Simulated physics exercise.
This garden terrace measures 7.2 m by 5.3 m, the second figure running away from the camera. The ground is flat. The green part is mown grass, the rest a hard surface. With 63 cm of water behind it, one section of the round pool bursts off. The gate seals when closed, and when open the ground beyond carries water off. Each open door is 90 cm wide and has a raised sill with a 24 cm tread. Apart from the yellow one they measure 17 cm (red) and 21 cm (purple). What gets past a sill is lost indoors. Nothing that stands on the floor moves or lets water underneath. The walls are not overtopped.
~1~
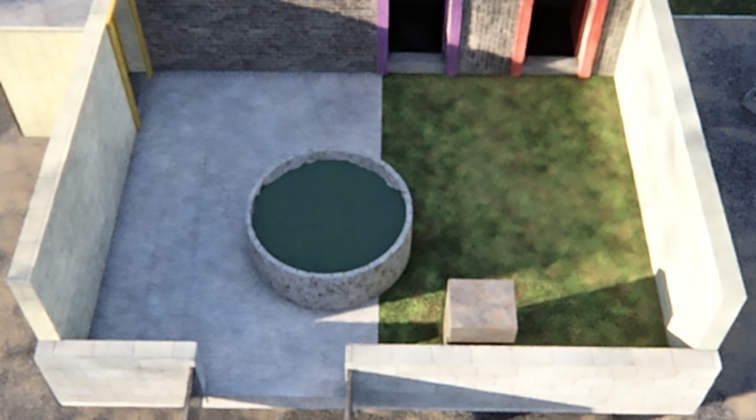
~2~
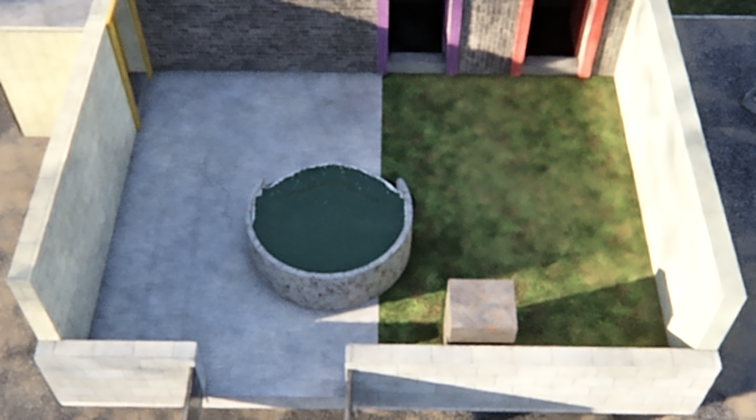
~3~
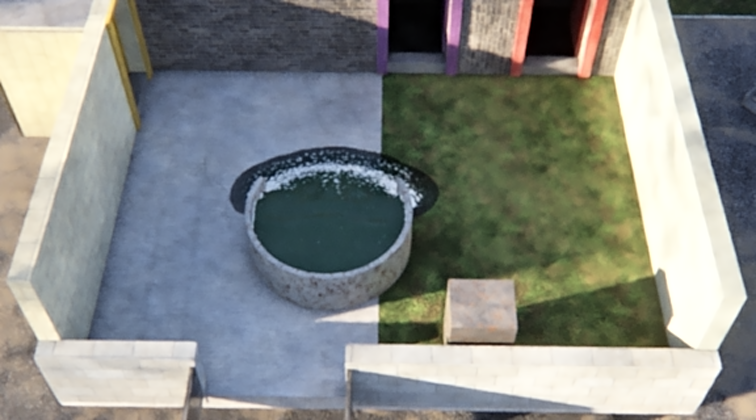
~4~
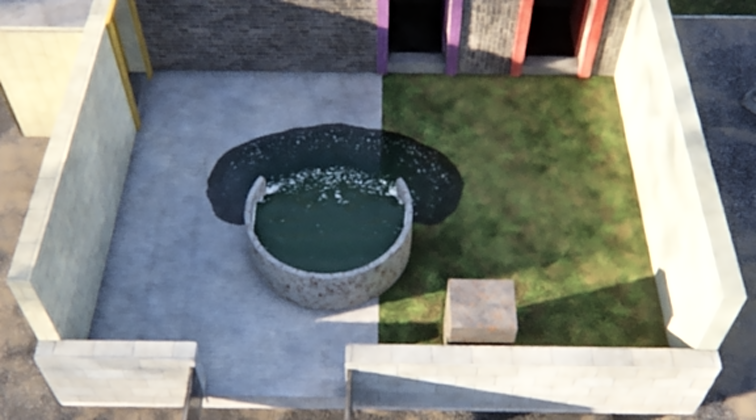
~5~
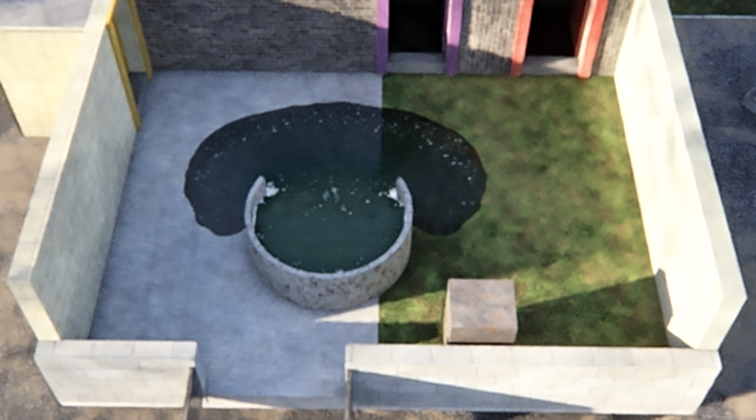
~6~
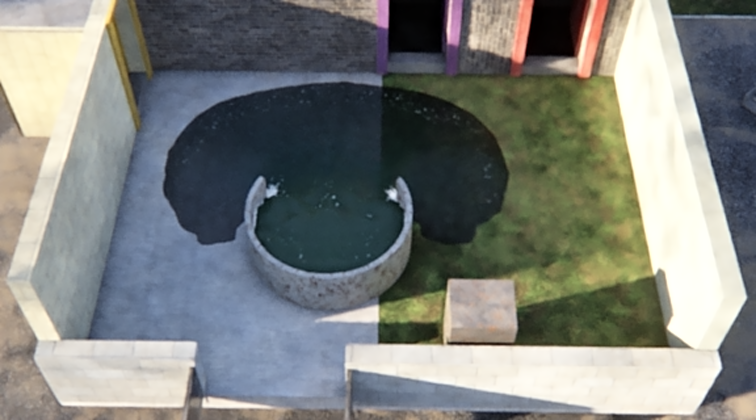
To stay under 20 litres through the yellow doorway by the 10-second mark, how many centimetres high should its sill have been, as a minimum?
It would have to be roughly 19 cm high.
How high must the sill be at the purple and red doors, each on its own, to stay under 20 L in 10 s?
Roughly 16 cm at purple and 6.0 cm at red.
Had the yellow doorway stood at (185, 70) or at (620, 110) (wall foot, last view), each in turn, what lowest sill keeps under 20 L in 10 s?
Roughly 19 and 9.5 cm.
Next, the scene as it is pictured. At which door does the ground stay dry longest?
Last comes the red one.
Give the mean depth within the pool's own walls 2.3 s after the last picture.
Roughly 11 cm on average.
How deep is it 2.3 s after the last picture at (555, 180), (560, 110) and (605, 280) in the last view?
Roughly 2, 8 and 0 cm, in turn.
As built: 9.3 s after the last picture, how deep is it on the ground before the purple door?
Some 5.0 cm.
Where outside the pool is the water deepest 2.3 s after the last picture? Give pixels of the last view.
At about (147, 89).
Then, 0.7 s after the last picture water covers 40 % of the floor, deepest (30 cm) near (325, 75); 11 cm at the yellow door, 0 litres in over its 18 cm sill.
Then, 2.3 s after the last picture water covers 50 % of the floor, deepest (25 cm) near (147, 89); 23 cm at the yellow door, 16 litres in over its 18 cm sill.
Then, 9.3 s after the last picture water covers 100 % of the floor, deepest (10 cm) near (453, 380); 4 cm at the yellow door, 27 litres in over its 18 cm sill.
At the yellow door as built, the water peaked near 25 cm, 1.9 s after the last picture.
With a sill of 15.5 cm, 46 litres would have come in within the 10 s; with 21 cm, 12 litres. So under 20 litres takes about 19 cm.
